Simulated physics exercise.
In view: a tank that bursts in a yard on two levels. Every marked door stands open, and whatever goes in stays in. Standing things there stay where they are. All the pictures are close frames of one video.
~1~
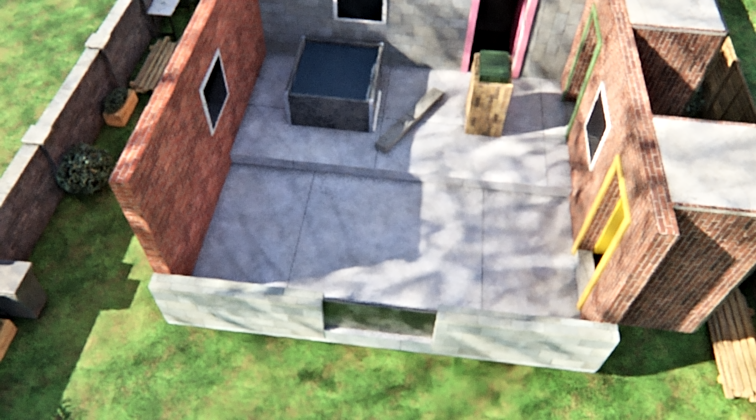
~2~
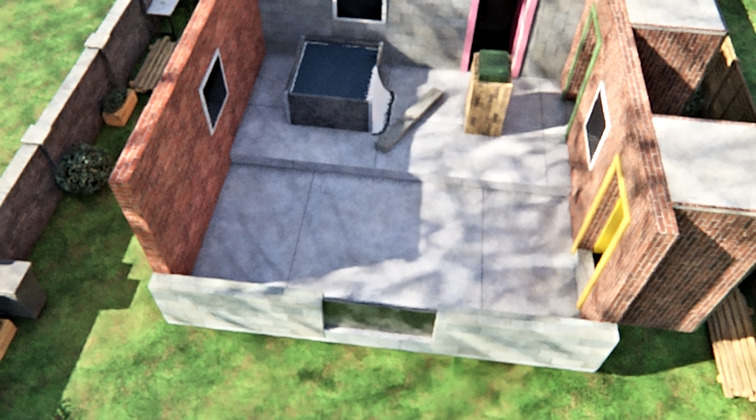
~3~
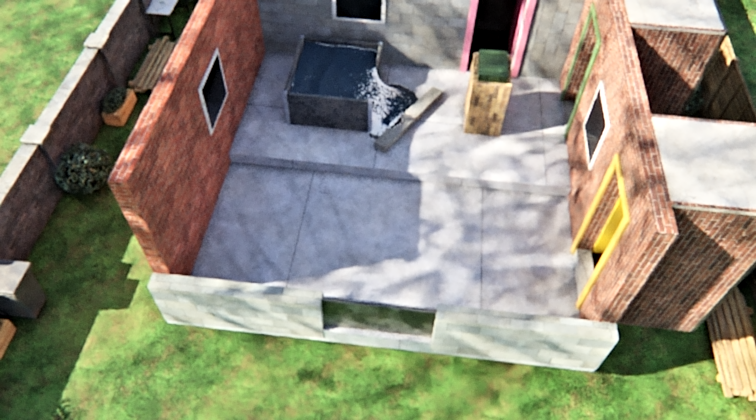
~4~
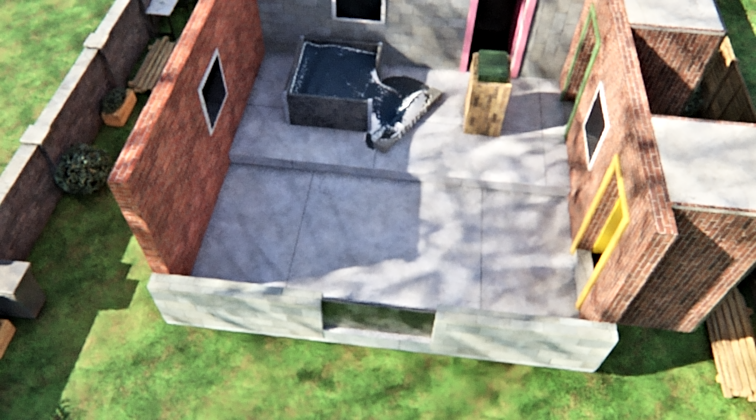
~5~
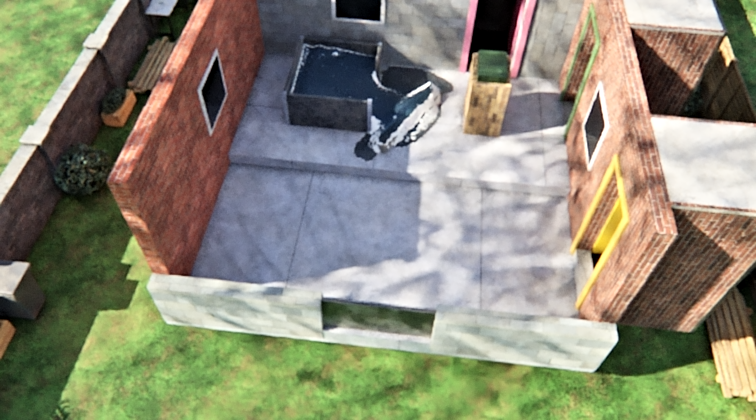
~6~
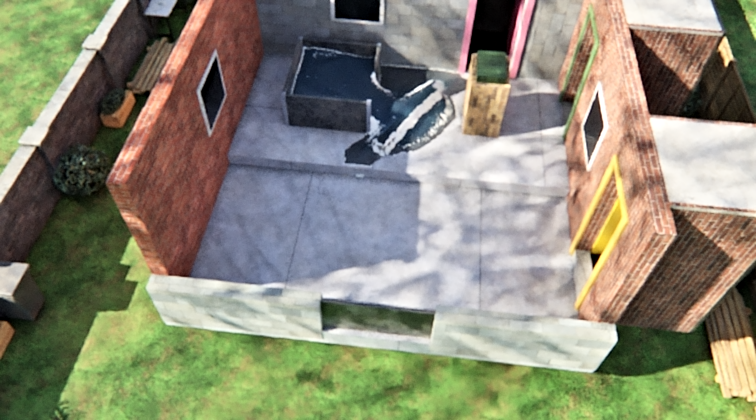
Dark water pouring from the right side of an open tank in a walled yard, spreading rightward around and over a low slab.
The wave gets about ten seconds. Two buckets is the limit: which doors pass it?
In the end the pink door will be over the limit, the green door will be over the limit, the yellow door will be within bounds.
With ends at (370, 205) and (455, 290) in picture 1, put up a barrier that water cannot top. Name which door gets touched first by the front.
I'd say the pink one is first.
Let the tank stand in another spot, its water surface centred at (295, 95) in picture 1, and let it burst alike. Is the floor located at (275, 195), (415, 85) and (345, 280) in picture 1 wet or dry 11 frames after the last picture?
Spot by spot, in the order asked: Untouched, swamped, untouched.
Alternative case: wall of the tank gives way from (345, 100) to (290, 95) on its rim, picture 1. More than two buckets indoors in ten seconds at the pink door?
I reckon the pink one doesn't reach it.
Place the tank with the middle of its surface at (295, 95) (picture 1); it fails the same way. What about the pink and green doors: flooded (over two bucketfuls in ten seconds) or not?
My reading is that the pink door remains below the mark while the green door tops the mark.
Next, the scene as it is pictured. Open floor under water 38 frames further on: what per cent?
I'd estimate some 80 per cent.
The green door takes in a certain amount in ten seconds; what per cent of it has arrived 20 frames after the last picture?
My estimate is close to 20 per cent.
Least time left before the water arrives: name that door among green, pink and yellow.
Soonest: The pink one.
A moment on, water covers 25 % of the floor; the pink door under two buckets in, the green door not reached, the yellow door not reached.
Next, water covers 50 % of the floor; the pink door over two buckets in, the green door wet at the sill, nothing in, the yellow door not reached.
Then, water covers 55 % of the floor; the pink door over two buckets in, the green door under two buckets in, the yellow door wet at the sill, nothing in.
Later, water covers 80 % of the floor; the pink door over two buckets in, the green door over two buckets in, the yellow door wet at the sill, nothing in.
In the end, water covers 90 % of the floor; the pink door over two buckets in, the green door far over two buckets in, the yellow door wet at the sill, nothing in.
